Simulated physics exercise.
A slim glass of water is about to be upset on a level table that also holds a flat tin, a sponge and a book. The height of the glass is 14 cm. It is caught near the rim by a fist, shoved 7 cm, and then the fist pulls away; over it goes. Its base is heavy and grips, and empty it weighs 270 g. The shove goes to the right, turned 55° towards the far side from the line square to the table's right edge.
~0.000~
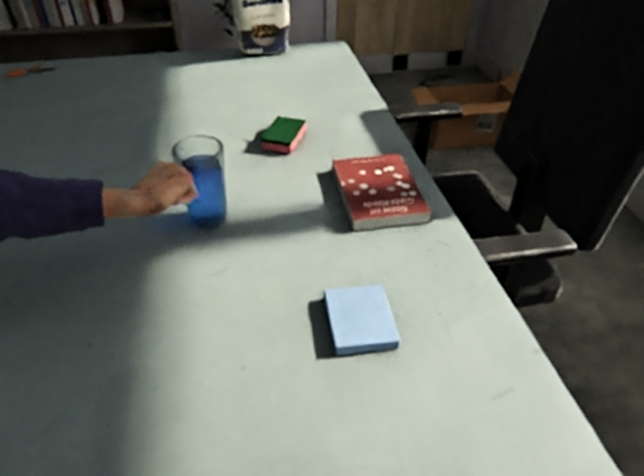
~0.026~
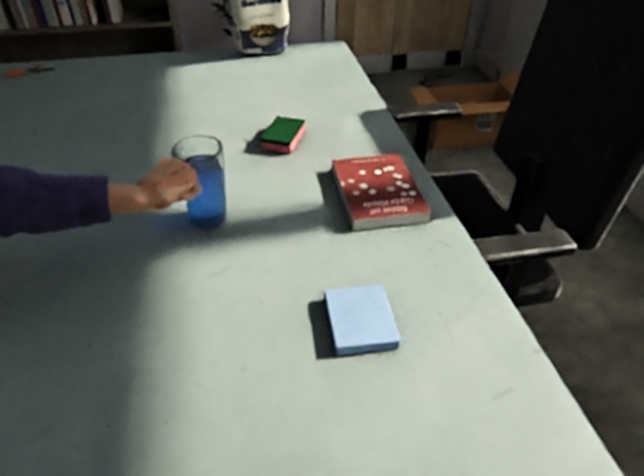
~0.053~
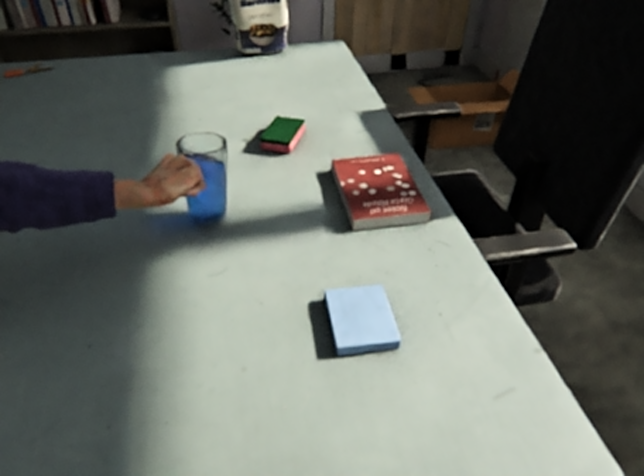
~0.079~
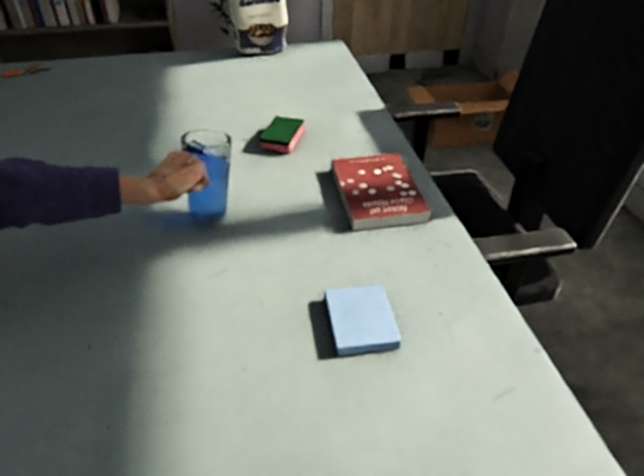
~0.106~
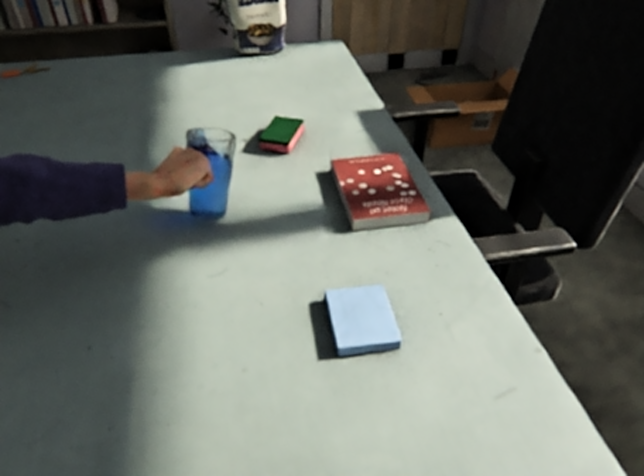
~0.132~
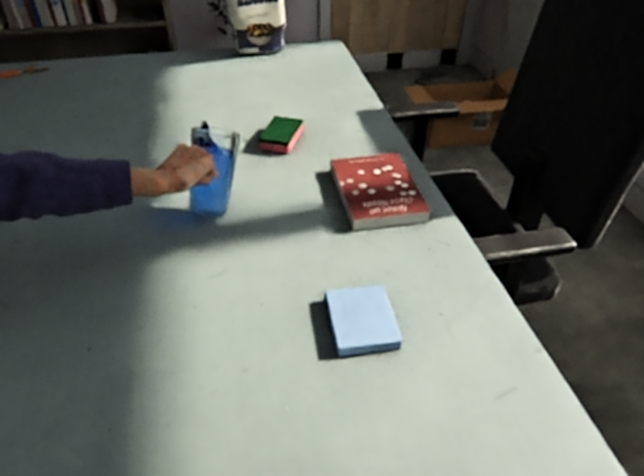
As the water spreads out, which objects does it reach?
The flat tin is not reached, the sponge is reached, the book is reached.
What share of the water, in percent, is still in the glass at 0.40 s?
It is close to 62 percent.
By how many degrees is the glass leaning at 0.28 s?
About 68 degrees.
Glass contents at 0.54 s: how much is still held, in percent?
Near 34 in a hundred.
By 0.28 s the tilt is 68° and 98 per cent is in the glass, 0 has run off the table; wet so far, nothing.
By 0.40 s the tilt is 87° and 61 per cent is in the glass, 0 has run off the table; wet so far, sponge.
By 0.54 s the tilt is 87° and 34 per cent is in the glass, 0 has run off the table; wet so far, sponge, book.
By 0.78 s the tilt is 87° and 18 per cent is in the glass, 4 has run off the table; wet so far, sponge, book.
At rest 6 per cent is in the glass, 25 has run off the table; wet so far, sponge, book.
